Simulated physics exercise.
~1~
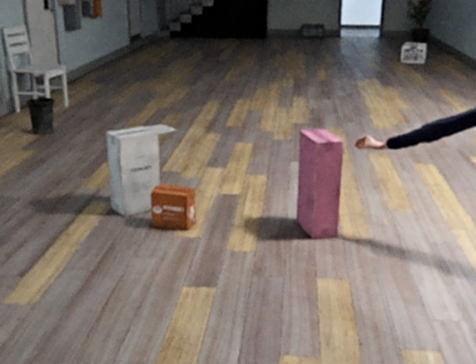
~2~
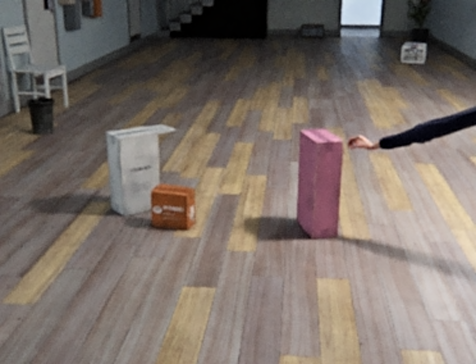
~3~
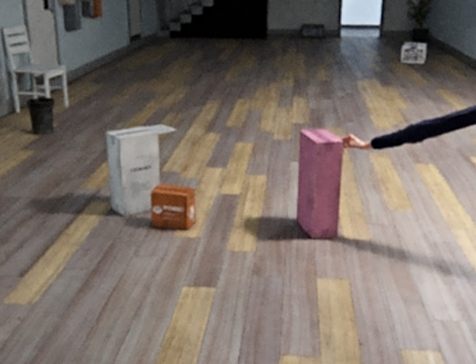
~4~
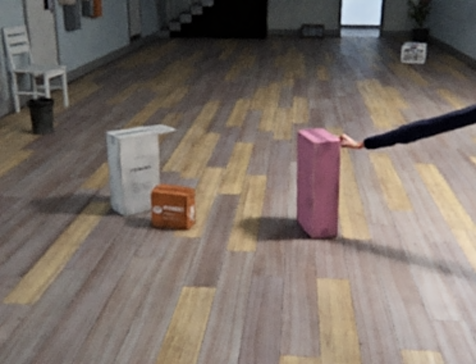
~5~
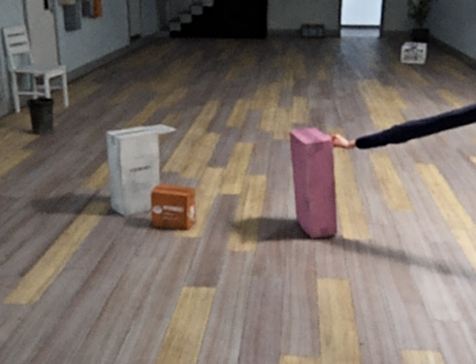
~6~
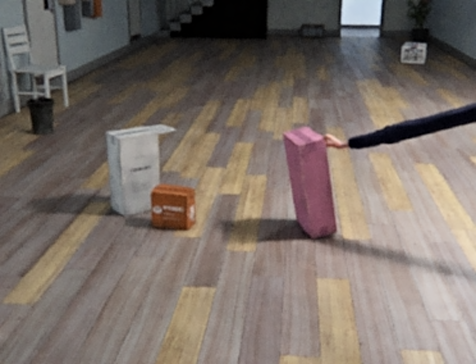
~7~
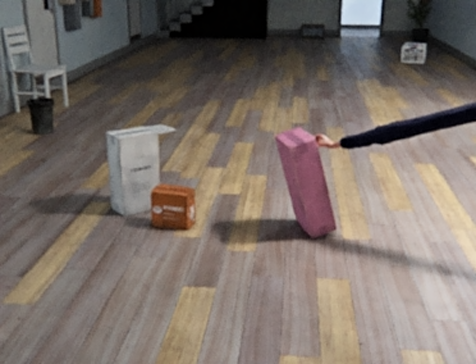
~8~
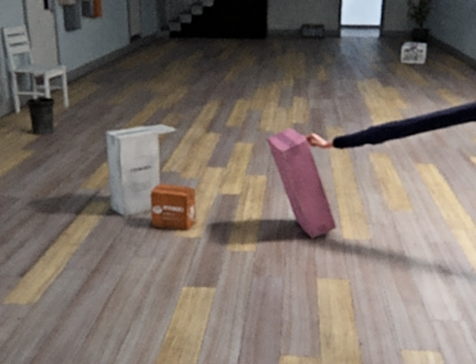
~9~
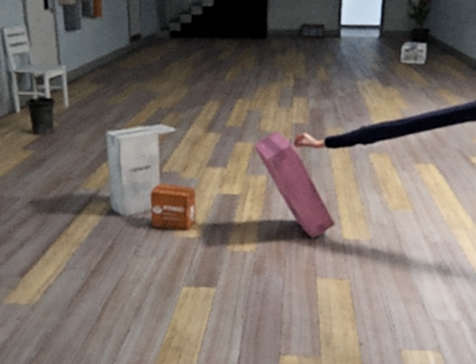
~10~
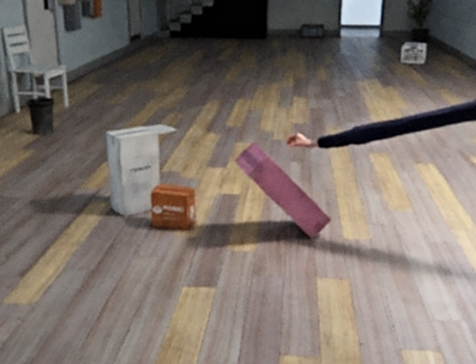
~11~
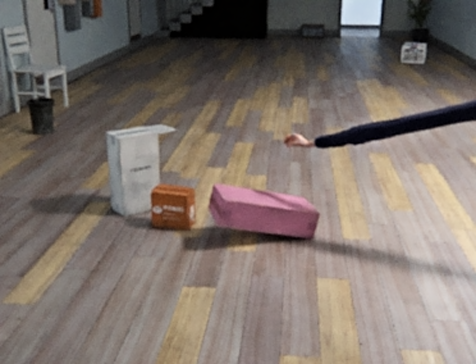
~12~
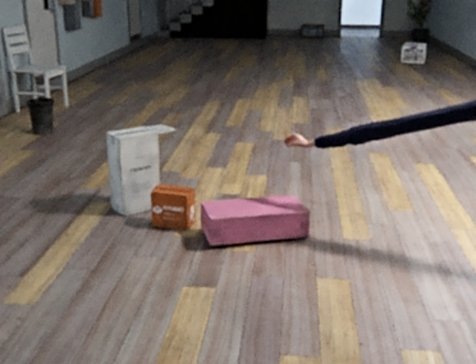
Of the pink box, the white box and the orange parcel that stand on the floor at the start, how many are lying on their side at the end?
One of them is lying on its side at the end, the pink box. The white box and the orange parcel stay standing where they were.
